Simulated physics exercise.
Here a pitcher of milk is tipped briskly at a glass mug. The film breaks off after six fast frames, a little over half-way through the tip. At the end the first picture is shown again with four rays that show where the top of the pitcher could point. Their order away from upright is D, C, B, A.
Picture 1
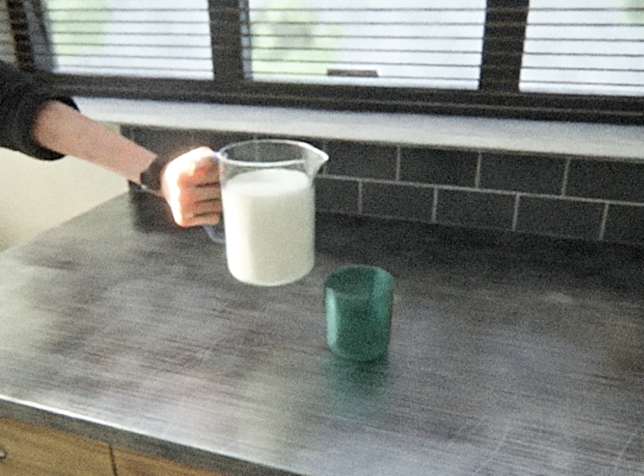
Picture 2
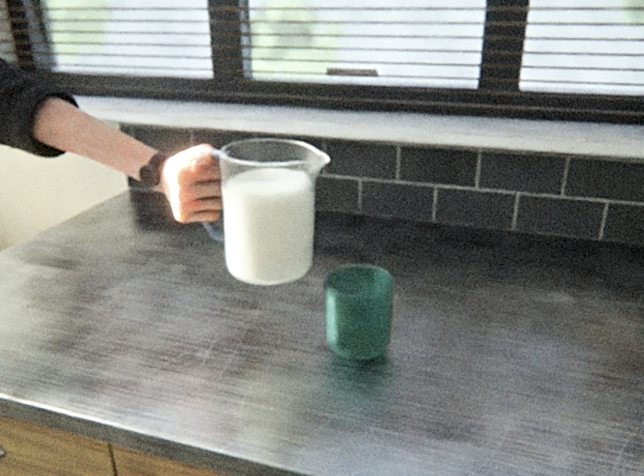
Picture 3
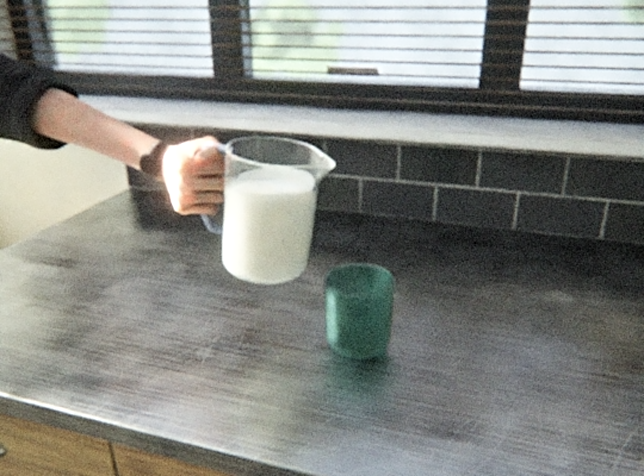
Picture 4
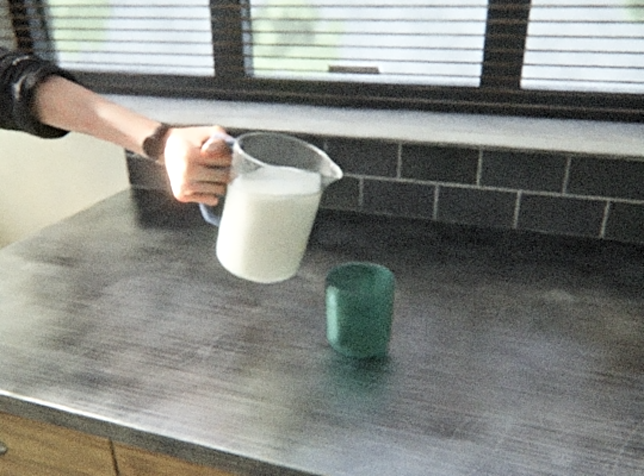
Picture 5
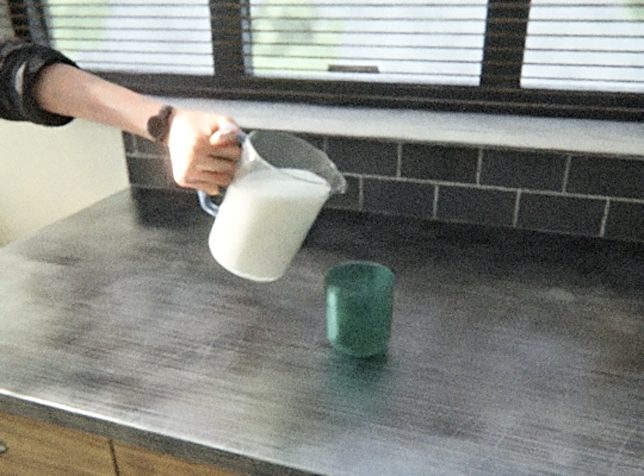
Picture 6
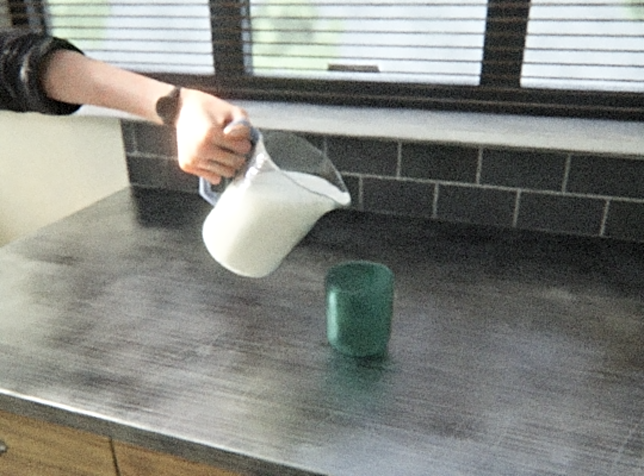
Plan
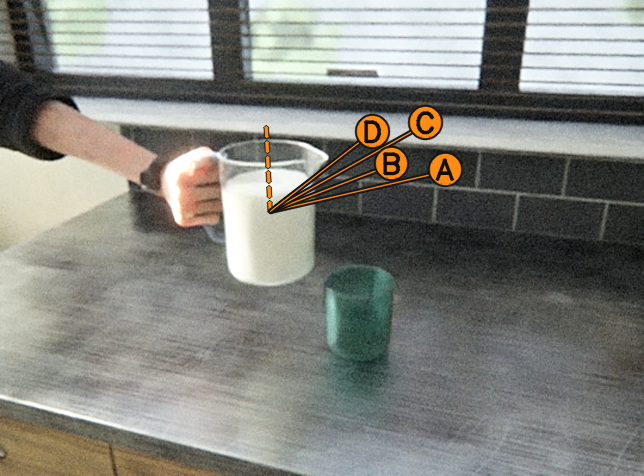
At the start, a hand holds a clear pitcher of milk upright by its handle, to the left of a green glass mug on a dark countertop. The hand then tilts the pitcher steadily to the right, and the milk slides up toward the lip while the mug stays still.
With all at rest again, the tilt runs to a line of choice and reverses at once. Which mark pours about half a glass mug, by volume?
Use tilt C.
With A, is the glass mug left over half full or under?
Over half.
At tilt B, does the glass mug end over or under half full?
Over.
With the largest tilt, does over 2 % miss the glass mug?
Yes.
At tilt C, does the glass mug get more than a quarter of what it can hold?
Yes, clearly.
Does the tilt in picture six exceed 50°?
No.
In orange, A at (429, 175); B at (376, 170); C at (411, 131); D at (359, 142).
For tilt A, the glass mug ends with about 80 % of what it can hold; 16 % of the milk is spilt.
For tilt B, the glass mug ends with about 72 % of what it can hold; 6 % of the milk is spilt.
For tilt C, the glass mug ends with about 47 % of what it can hold; 5 % of the milk is spilt.
For tilt D, the glass mug ends with about 29 % of what it can hold; 3 % of the milk is spilt.
